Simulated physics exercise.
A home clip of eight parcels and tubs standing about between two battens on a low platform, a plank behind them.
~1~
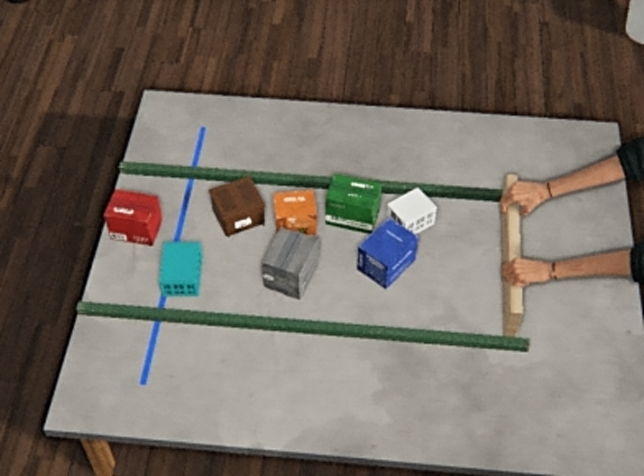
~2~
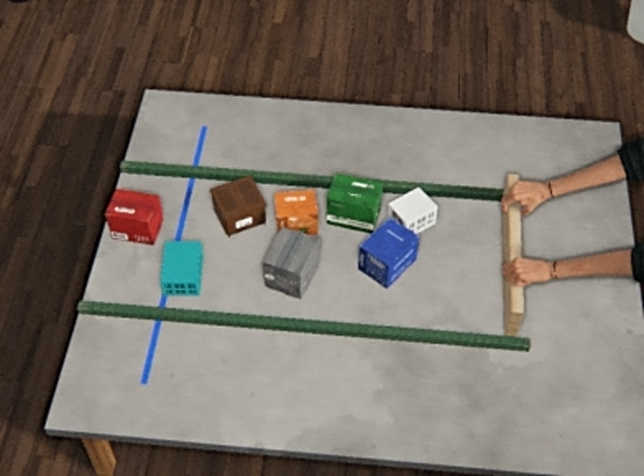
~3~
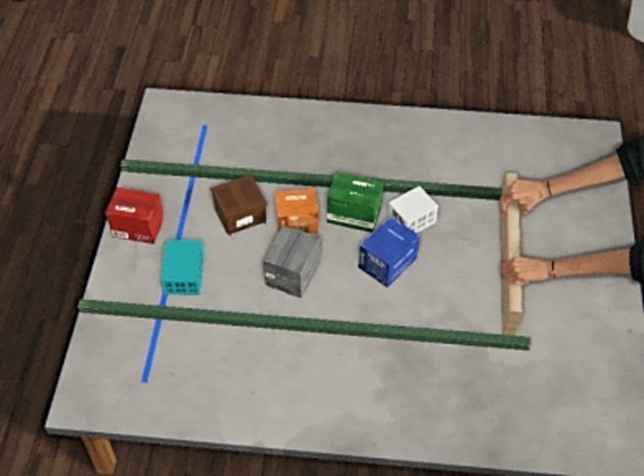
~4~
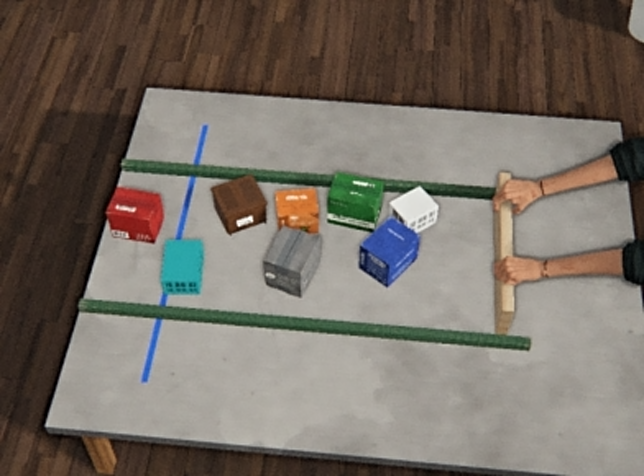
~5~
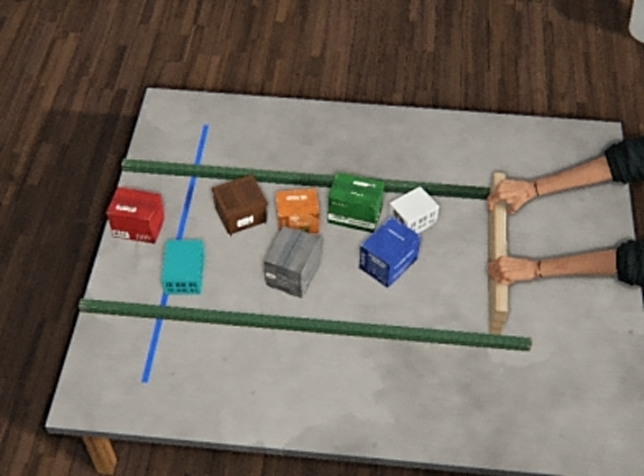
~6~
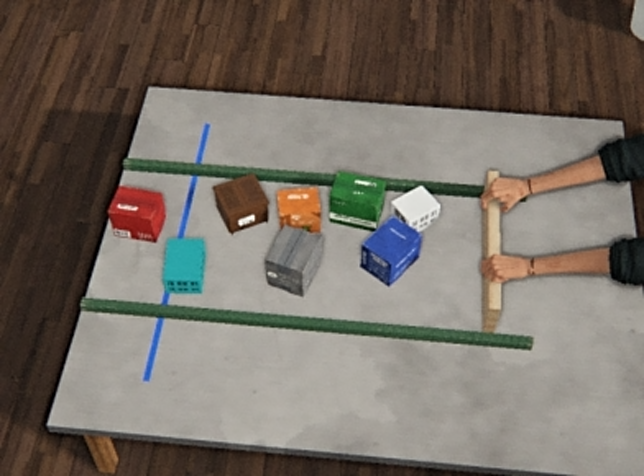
We see eight coloured boxes standing between two green battens on a grey platform crossed by blue tape, while two hands at the right first hold a wooden plank almost still, then slide it slightly left, without touching the boxes.
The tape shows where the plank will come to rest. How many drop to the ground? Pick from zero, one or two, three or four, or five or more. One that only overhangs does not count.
Here the number that fall off is three or four.
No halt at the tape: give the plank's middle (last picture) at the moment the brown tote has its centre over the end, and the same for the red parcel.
Its middle is around (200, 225) and around (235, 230).
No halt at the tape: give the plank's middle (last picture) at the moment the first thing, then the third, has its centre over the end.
About (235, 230), then (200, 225).
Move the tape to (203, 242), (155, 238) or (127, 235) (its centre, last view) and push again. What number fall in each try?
It would be 1, 4 and 6.
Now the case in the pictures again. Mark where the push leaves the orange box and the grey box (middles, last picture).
The orange box stops around (133, 210); the grey box around (114, 248).
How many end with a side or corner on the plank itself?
It touches 2.
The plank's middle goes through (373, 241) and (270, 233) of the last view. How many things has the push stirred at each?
At the one place 5, at the other 8.
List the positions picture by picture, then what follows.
The first picture shows red parcel (134, 218); turquoise crate (181, 269); brown tote (238, 207); plank (510, 254); tape (176, 243).
The second picture shows turquoise crate (182, 269); blue box (388, 253).
The third picture shows brown tote (239, 206); orange box (297, 213).
The fourth picture shows red parcel (136, 215); white crate (413, 213).
The fifth picture shows turquoise crate (183, 267); green parcel (356, 203).
The sixth picture shows red parcel (138, 214); turquoise crate (185, 266); brown tote (242, 204); plank (491, 251); tape (180, 240).
Soon after, none off yet; red parcel at rest near (138, 214); turquoise crate at rest near (185, 266); brown tote moving near (240, 204).
Then, none off yet; red parcel at rest near (138, 214); turquoise crate at rest near (185, 266); brown tote moved a little near (216, 207).
Further on, none off yet; red parcel moved about its own width near (106, 220); turquoise crate moved about its own width near (136, 261); brown tote moved well along near (148, 203).
By the end, the number that fall off is three or four; fallen, brown tote, turquoise crate and red parcel.
